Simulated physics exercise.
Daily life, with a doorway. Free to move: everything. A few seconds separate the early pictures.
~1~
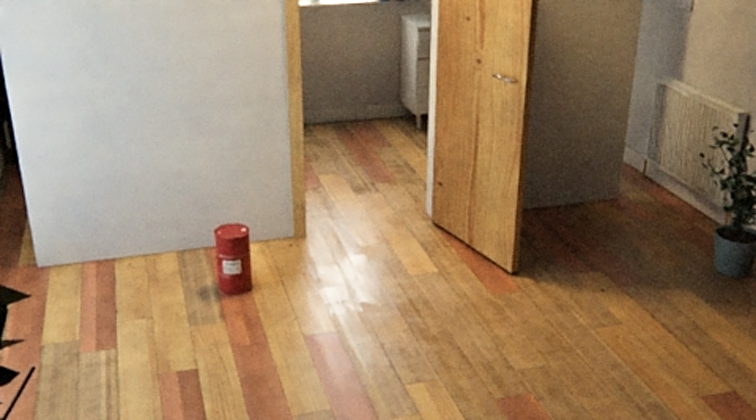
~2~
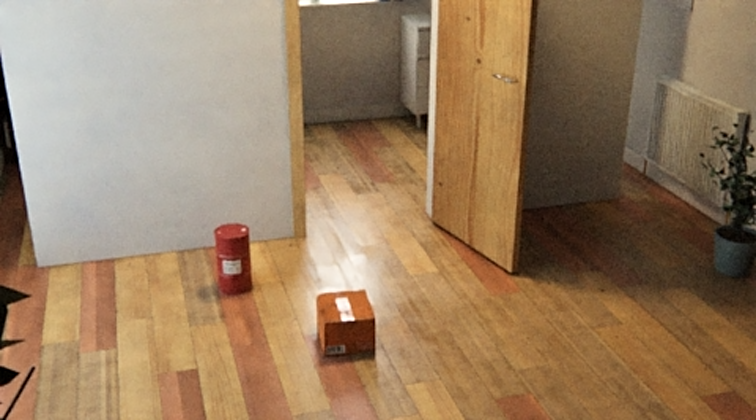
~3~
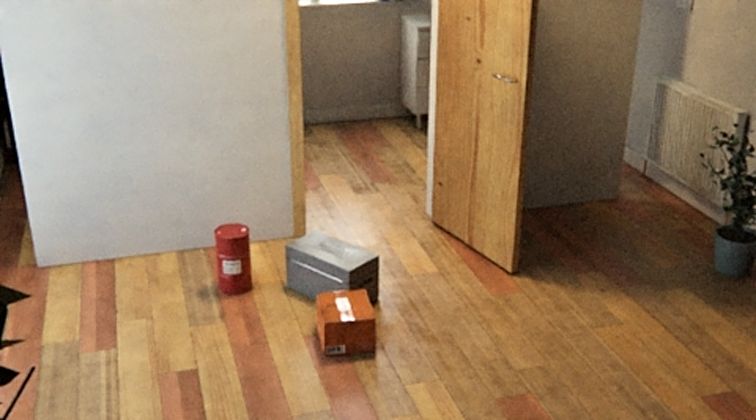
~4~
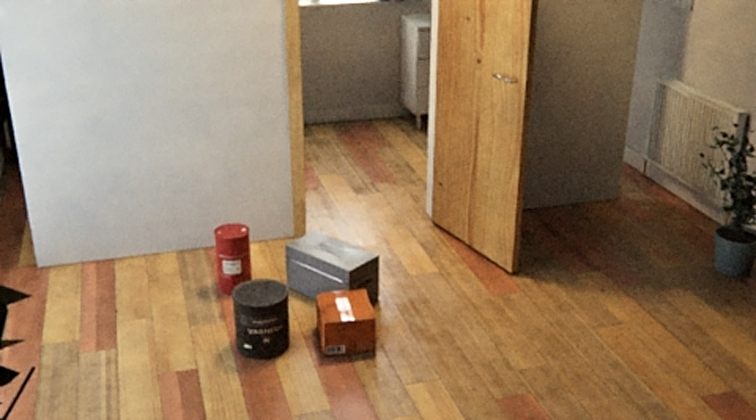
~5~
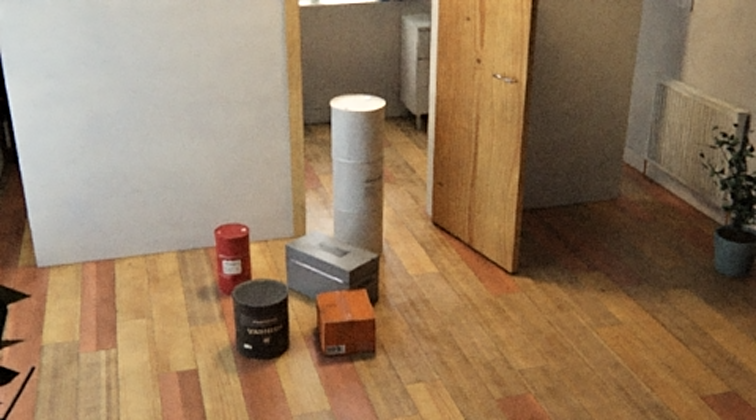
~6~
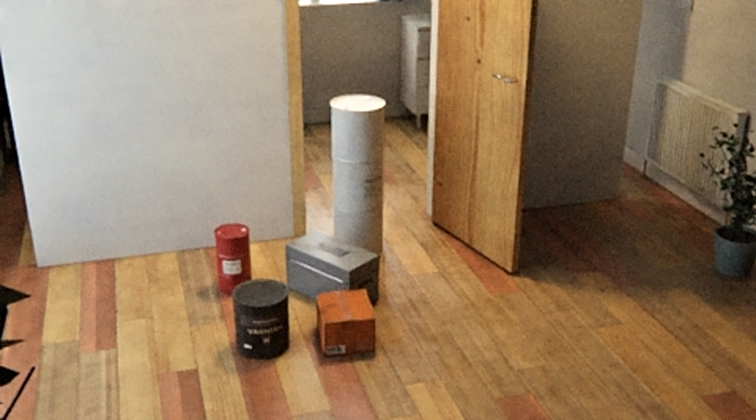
A wide-open wooden door stands right of centre in a room seen from above, with a pale partition at left and a potted plant at far right. On the plank floor is a red canister; an orange box, grey toolbox, black pail and tall white drum appear around it one after another. The door and camera stay still, and nobody is seen placing anything.
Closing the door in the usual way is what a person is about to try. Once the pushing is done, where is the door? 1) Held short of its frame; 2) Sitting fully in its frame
Held short of its frame.
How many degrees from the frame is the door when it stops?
Angle: About 40°.
Then, 0.60 s after the last picture, door 89° open.
Then, 1.00 s after the last picture, door 69° open.
Then, 1.40 s after the last picture, door 48° open.
At rest, door 39° open; all 5 in place. Seen from the same camera at the end, white drum near (356, 178).
